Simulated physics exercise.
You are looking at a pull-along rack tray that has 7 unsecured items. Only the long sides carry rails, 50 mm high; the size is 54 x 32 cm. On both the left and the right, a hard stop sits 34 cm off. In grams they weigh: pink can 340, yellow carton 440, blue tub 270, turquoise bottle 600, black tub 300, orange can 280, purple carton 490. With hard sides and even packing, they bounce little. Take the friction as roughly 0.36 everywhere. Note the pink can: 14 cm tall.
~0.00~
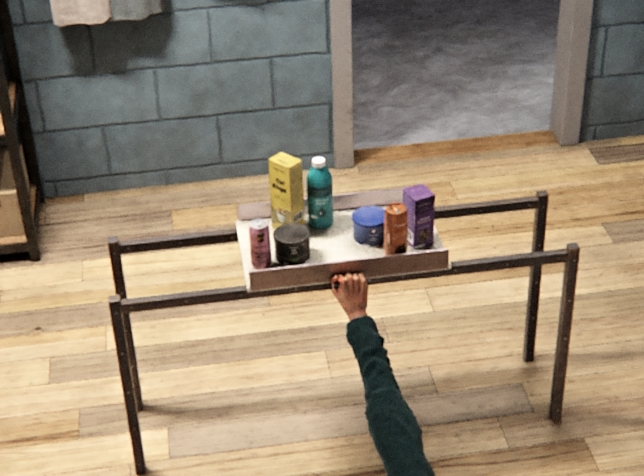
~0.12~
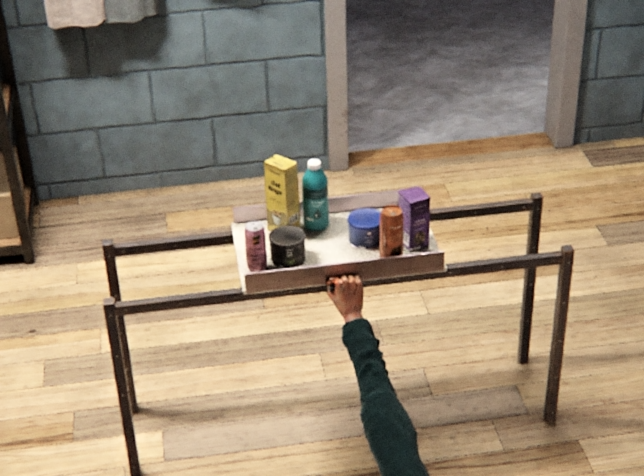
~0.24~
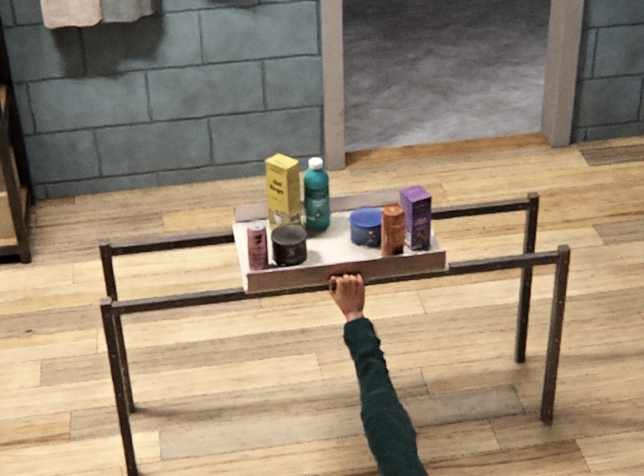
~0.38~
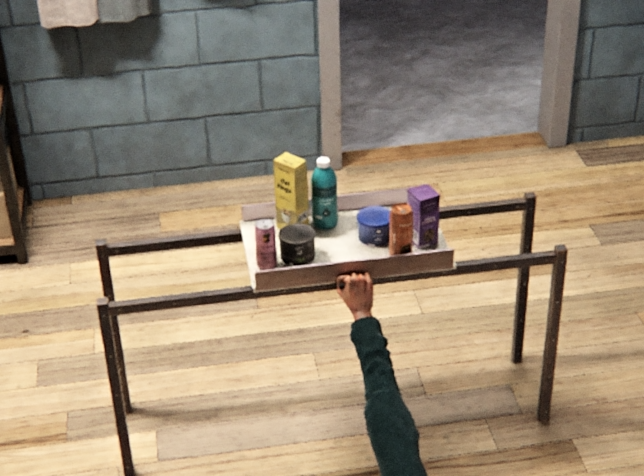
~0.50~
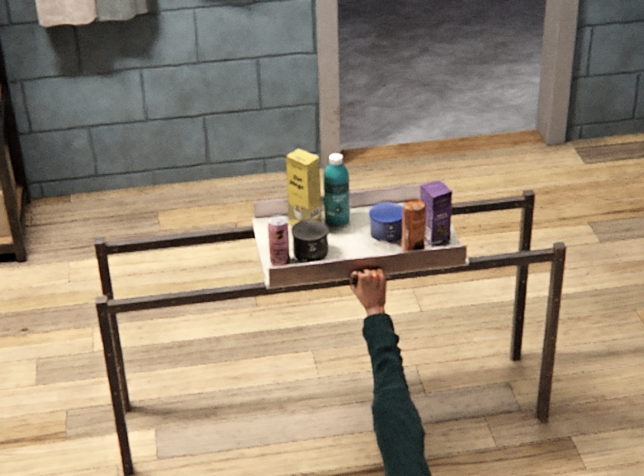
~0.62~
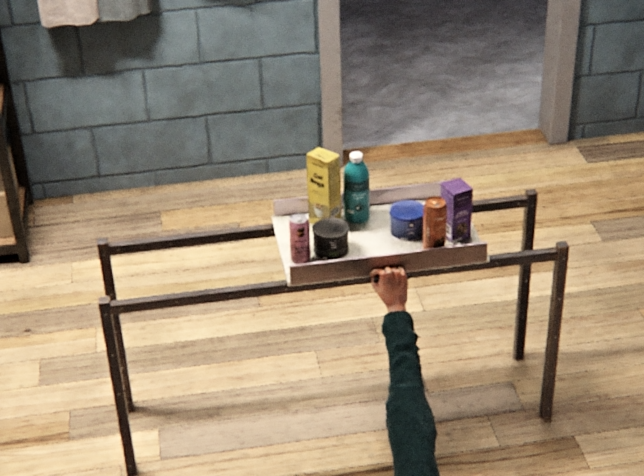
Hand in a dark green sleeve holding a tray of bottles, tubs and cartons, then sliding it right along metal rails.
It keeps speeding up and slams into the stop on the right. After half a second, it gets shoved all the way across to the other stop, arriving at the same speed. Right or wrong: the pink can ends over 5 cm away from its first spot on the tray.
Wrong.
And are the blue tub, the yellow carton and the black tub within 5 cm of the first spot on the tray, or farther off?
Well, the blue tub remains where it was; the yellow carton winds up somewhere else; and the black tub remains where it was.
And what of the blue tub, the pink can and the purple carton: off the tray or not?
The blue tub is still on the tray; the pink can ends on the tray; the purple carton finishes off the tray.
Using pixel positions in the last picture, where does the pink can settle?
Close to (123, 261).
After 1.52 s, tray 34 cm right; purple carton now off the tray; pink can slid 7 cm near (397, 228); yellow carton leaning 7°.
After 2.92 s, tray 8 cm left; pink can slid 6 cm near (246, 246); black tub slid 6 cm; blue tub slid 6 cm.
At rest (4.3 s), off the tray, purple carton; tipped over on the tray, yellow carton; the other 5 in place, give or take 5 cm. In the last view, pink can near (123, 261).
